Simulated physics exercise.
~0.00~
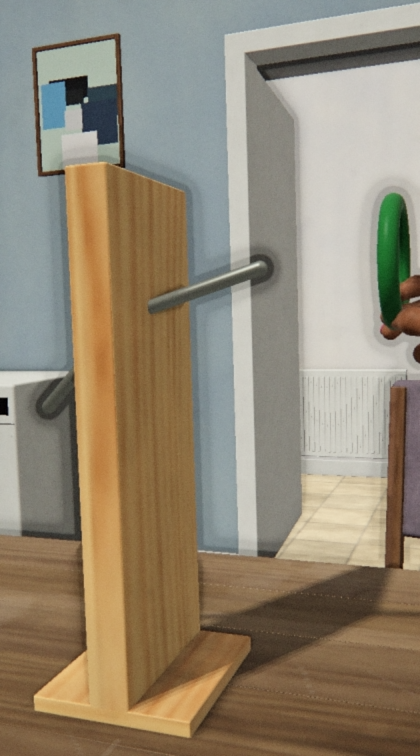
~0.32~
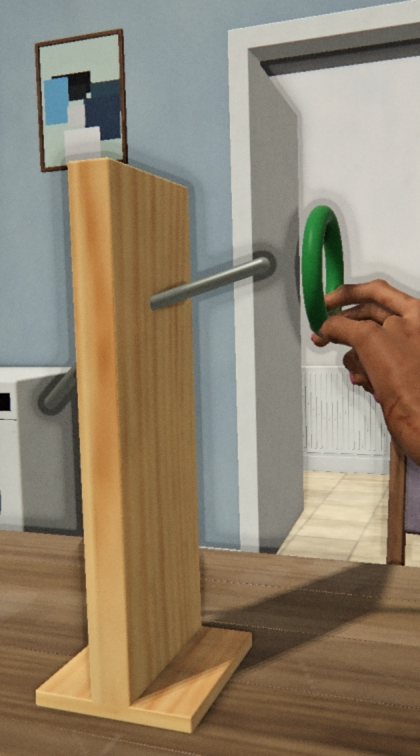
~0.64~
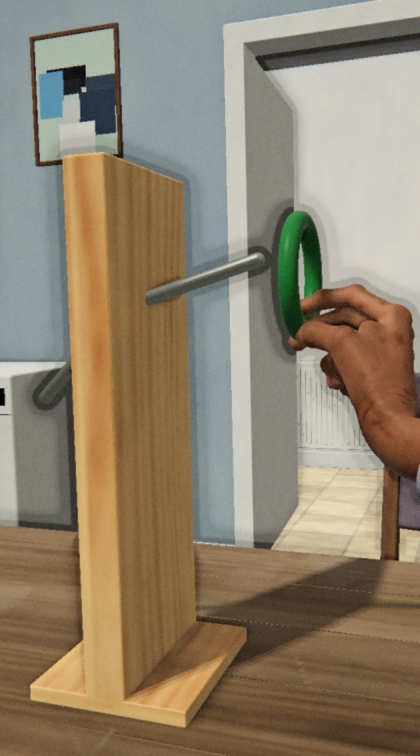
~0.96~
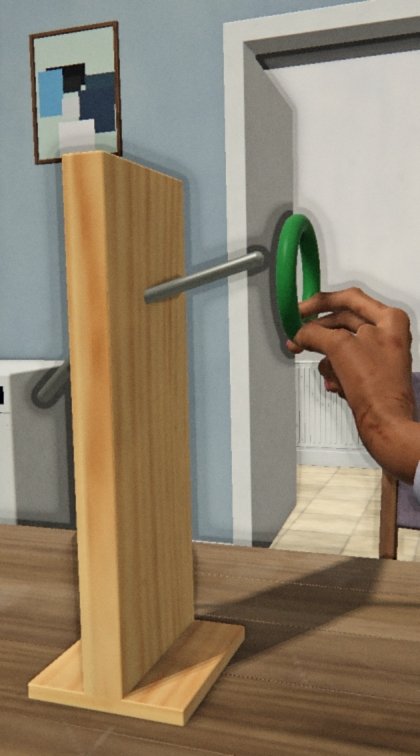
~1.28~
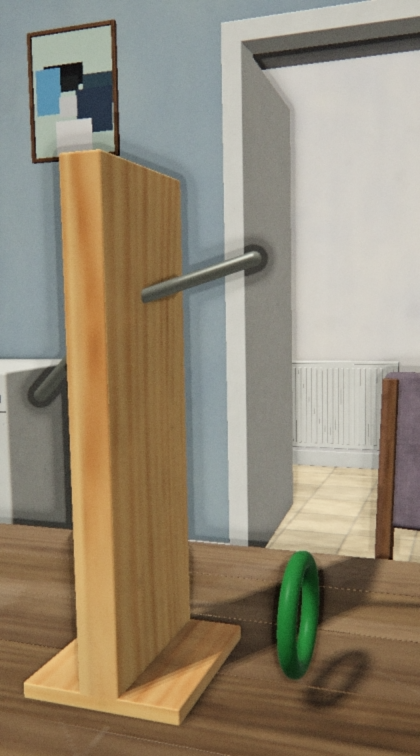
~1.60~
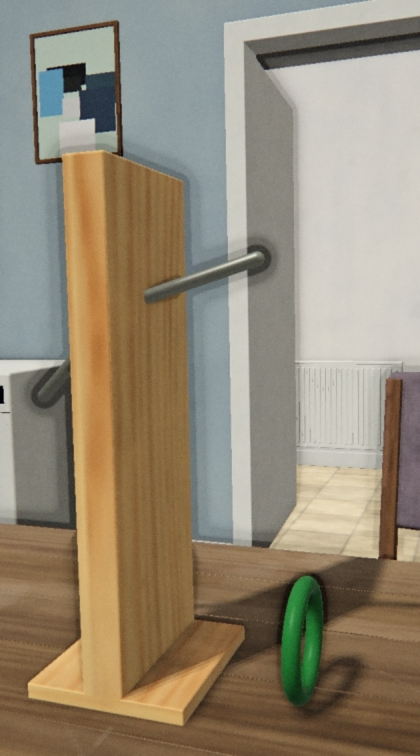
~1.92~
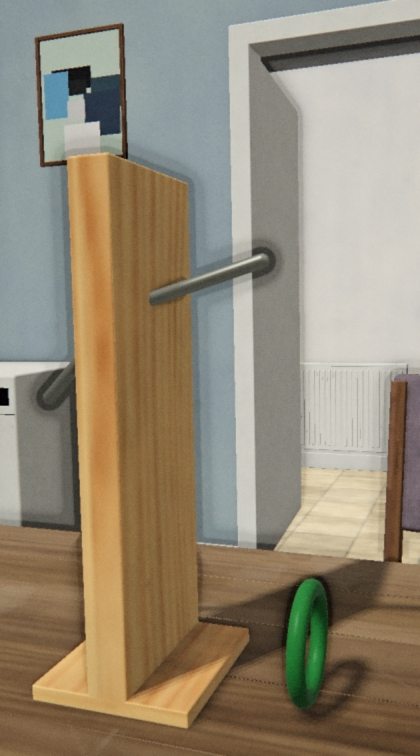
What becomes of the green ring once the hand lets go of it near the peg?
It does not hang on the peg but falls to the tabletop, ending up to the right of the wooden stand.
